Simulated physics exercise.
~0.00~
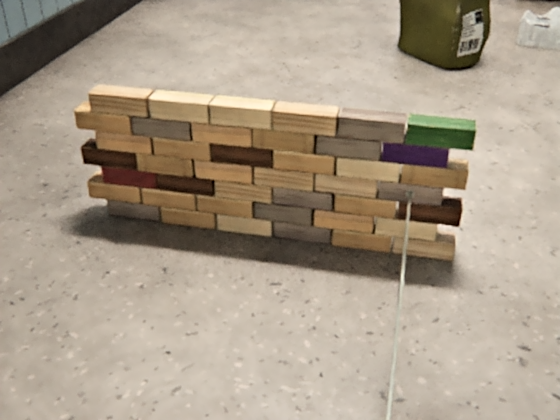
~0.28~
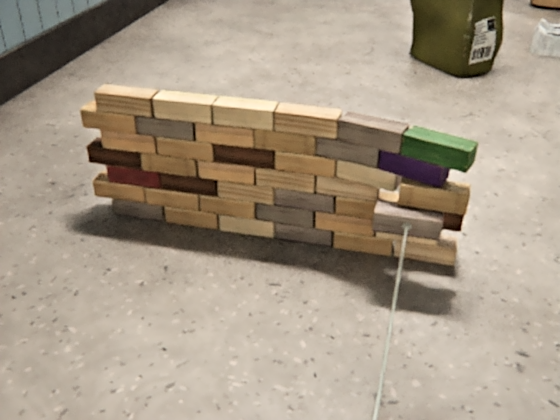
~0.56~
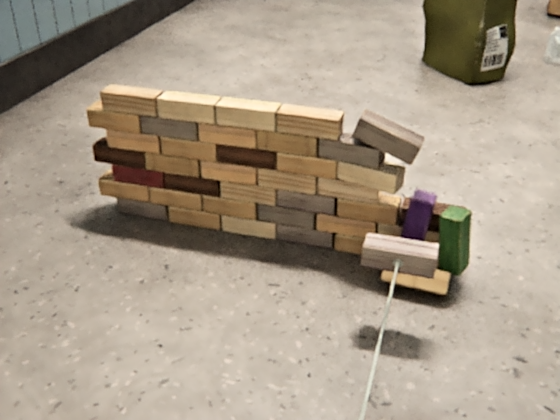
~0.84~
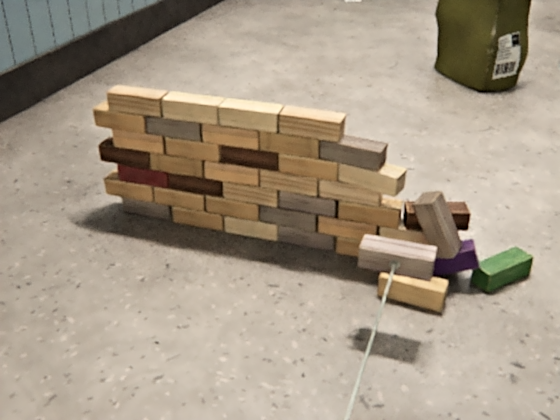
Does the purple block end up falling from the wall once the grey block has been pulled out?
Yes, the purple block comes down and ends up lying among the fallen blocks at the right end of the wall.
Grey block being drawn from a wooden block wall on a thin rod, purple and green blocks tumbling down, the rest standing.
